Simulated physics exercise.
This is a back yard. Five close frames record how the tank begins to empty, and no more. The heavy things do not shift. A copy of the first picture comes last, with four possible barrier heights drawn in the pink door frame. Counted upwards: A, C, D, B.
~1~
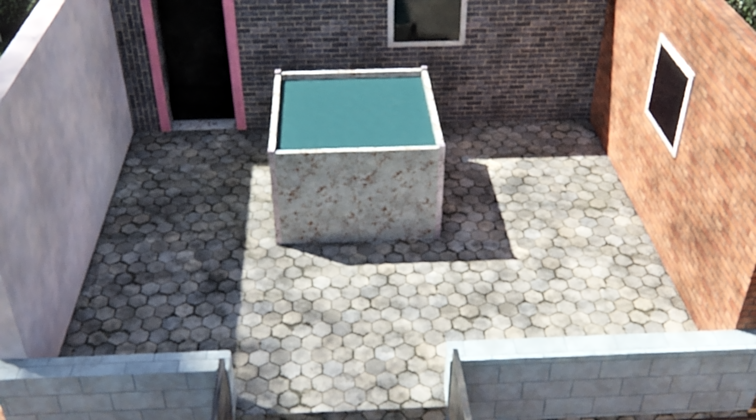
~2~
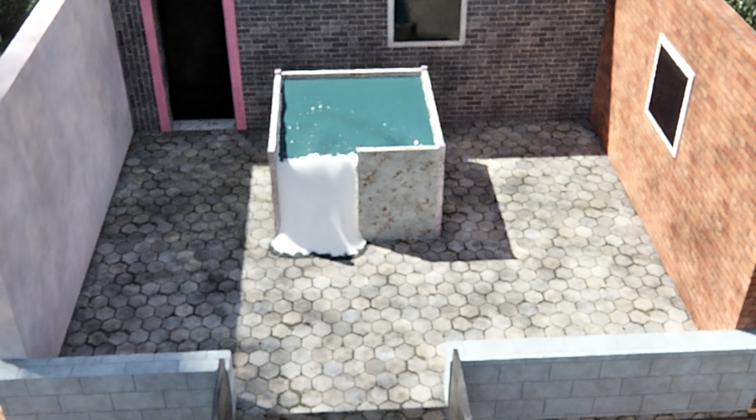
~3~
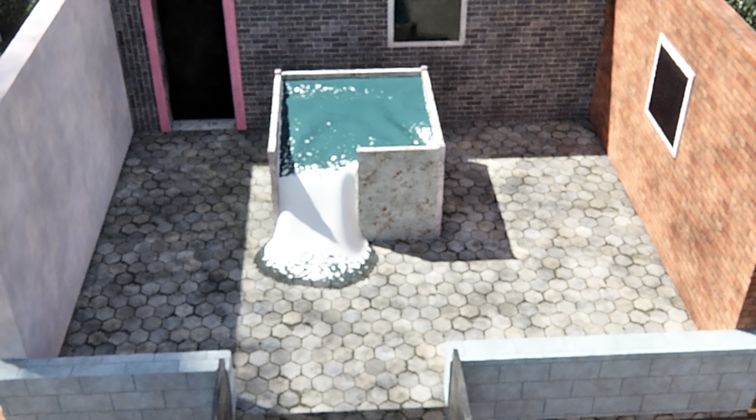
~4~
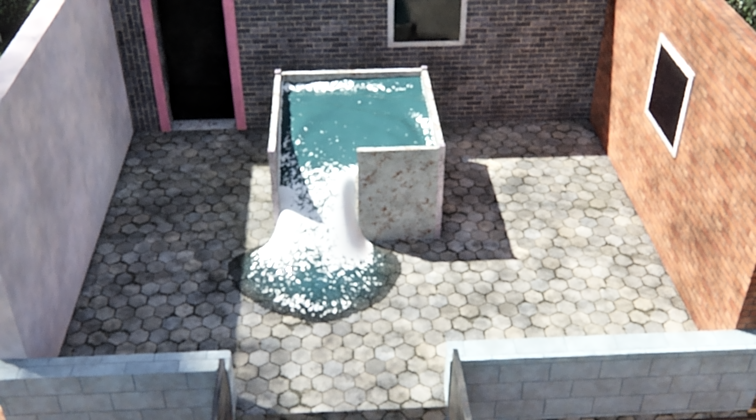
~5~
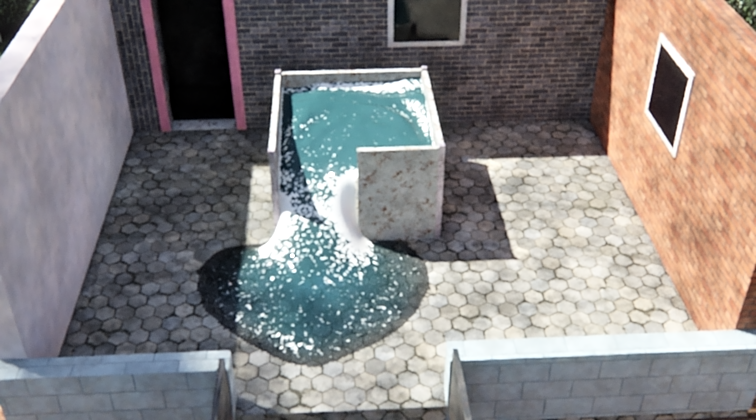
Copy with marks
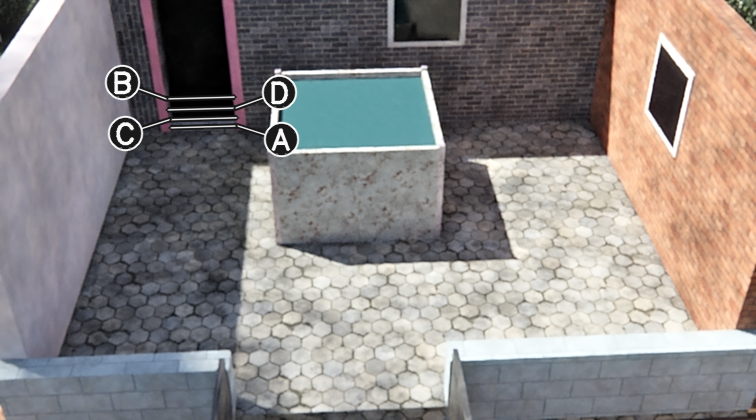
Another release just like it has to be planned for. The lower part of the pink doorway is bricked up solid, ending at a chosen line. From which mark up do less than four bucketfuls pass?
Go for C.
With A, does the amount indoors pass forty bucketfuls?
No.
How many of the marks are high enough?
Three.
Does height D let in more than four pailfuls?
No, not at all.
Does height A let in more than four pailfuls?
Yes, it does.
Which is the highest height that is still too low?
It is A.
On the marked copy, A at (204, 126); B at (200, 97); C at (203, 118); D at (201, 108); from the bottom up A, C, D, B.
With A, about 13 bucketfuls get in.
With B, nothing gets over.
With C, a splash gets over, under a bucket.
With D, nothing gets over.
